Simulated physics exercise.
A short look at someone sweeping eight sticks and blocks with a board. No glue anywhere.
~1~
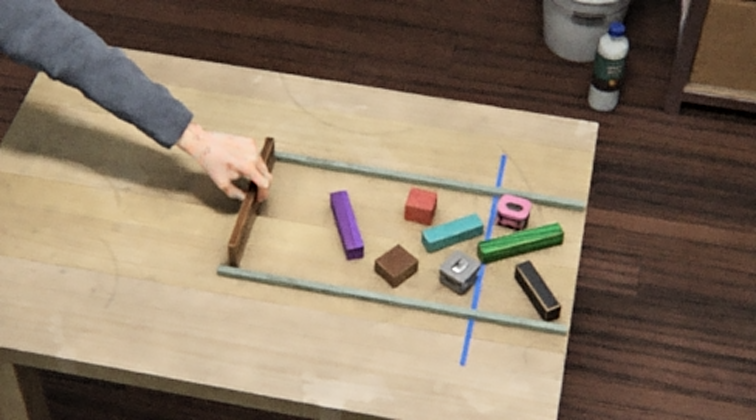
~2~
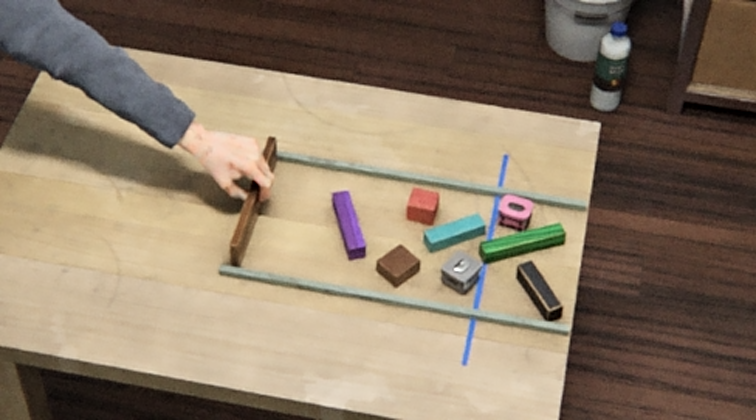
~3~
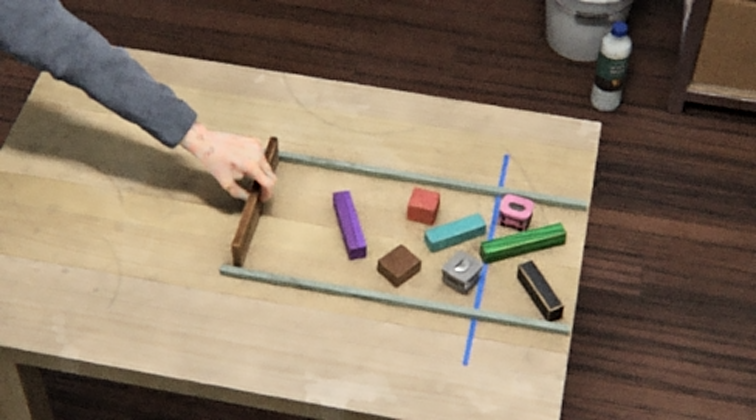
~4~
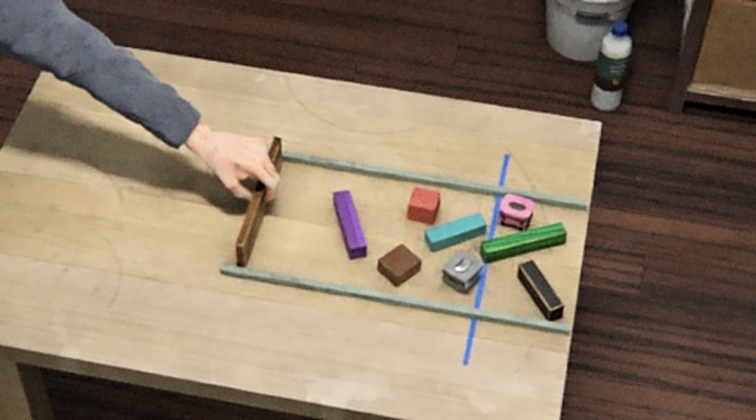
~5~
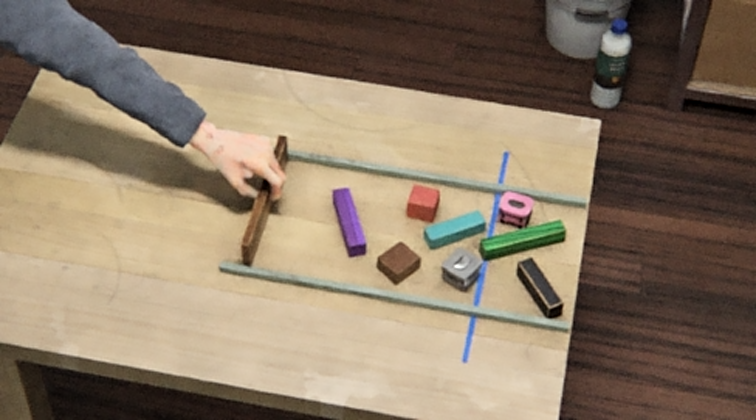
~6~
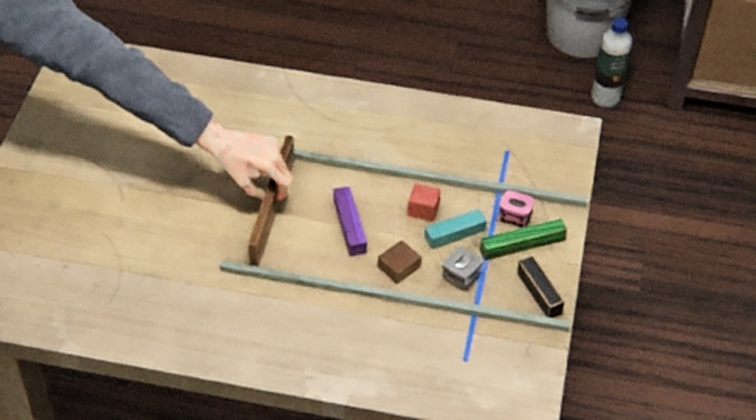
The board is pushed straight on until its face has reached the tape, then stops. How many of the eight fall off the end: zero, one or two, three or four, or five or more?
The number that fall off is zero.
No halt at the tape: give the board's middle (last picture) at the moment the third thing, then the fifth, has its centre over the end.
First at (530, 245), next at (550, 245).
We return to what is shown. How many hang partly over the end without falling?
That would be 0.
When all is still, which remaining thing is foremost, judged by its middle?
The black stick ends nearest.
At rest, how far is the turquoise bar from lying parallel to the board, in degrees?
Roughly 5° out of line.
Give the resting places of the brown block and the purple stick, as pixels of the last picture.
About (497, 294), and the other about (496, 247).
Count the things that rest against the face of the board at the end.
It touches 3.
Early on, none off yet; black stick at rest near (540, 287); green stick at rest near (524, 239); pink case at rest near (517, 209).
A while later, none off yet; black stick at rest near (540, 287); green stick moving near (528, 242); pink case at rest near (519, 208).
Finally, the number that fall off is zero.
